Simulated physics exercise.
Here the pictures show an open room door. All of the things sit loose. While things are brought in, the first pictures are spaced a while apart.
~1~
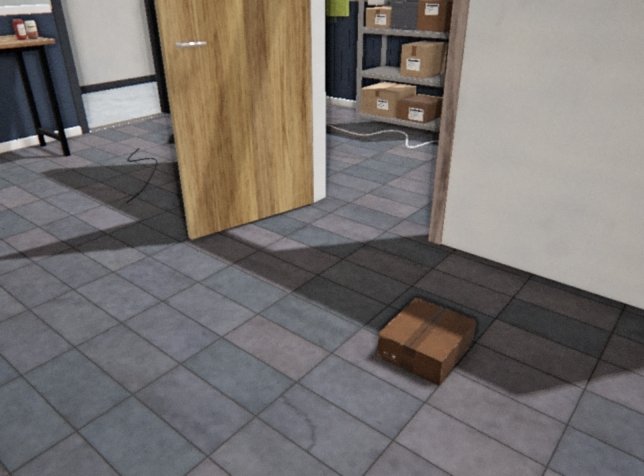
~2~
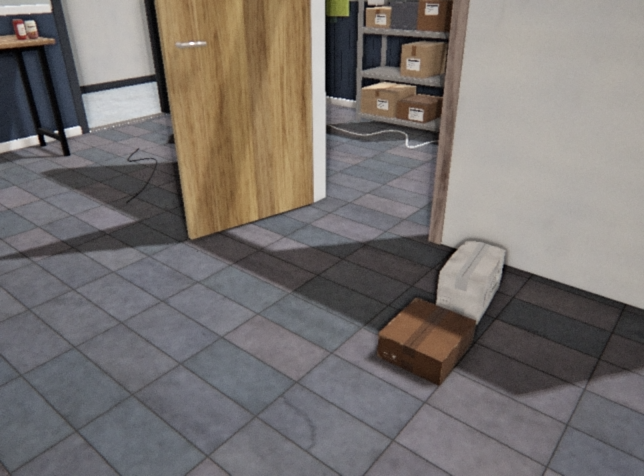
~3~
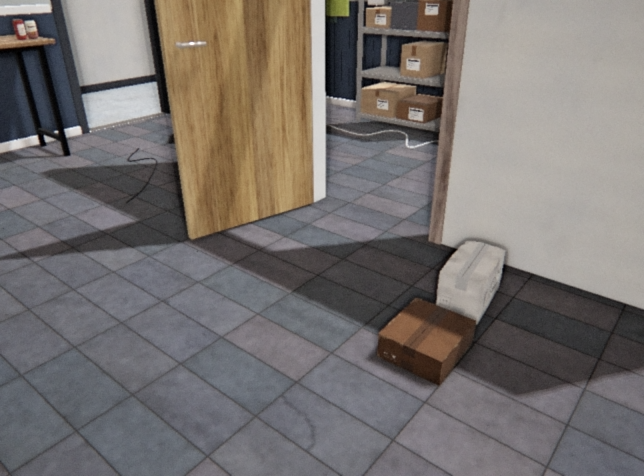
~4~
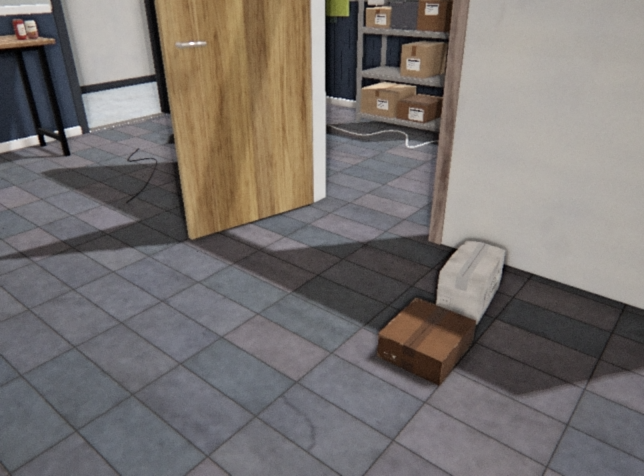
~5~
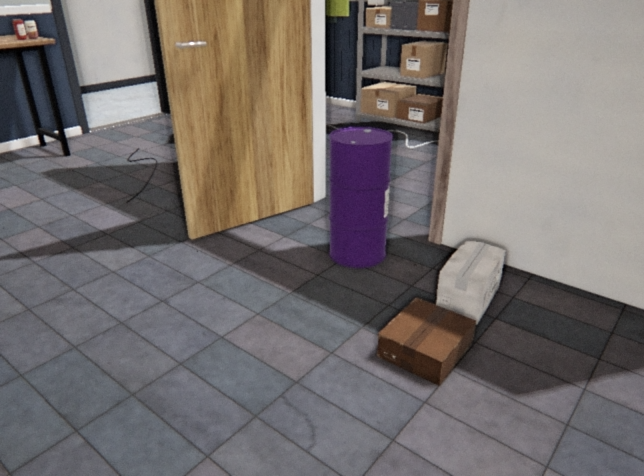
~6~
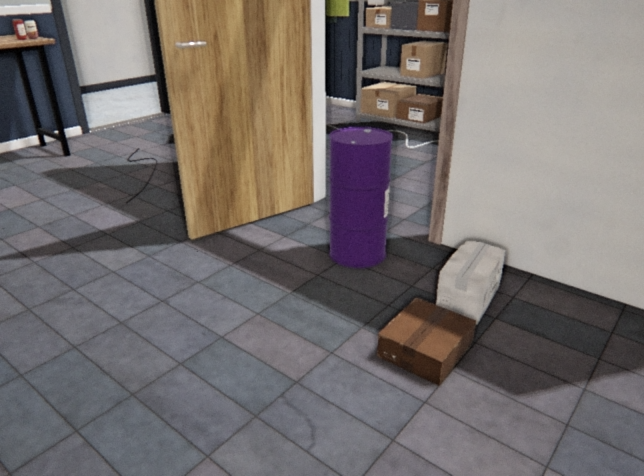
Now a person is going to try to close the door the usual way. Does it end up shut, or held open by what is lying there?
It ends up held open.
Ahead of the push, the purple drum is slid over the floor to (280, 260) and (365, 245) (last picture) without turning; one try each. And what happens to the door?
First, it gets caught partway; second, it gets caught partway.
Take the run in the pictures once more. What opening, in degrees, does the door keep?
Roughly 40 degrees open.
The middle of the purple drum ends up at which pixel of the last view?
Roughly (370, 197).
Then, 0.70 s past the last view, open by 86°.
Then, 1.10 s past the last view, open by 64°.
Then, 1.50 s past the last view, open by 42°; purple drum displaced a little near (363, 198).
Finally, open by 39°; all 3 still in place. Final places as the last picture's camera would see them, purple drum near (370, 197).
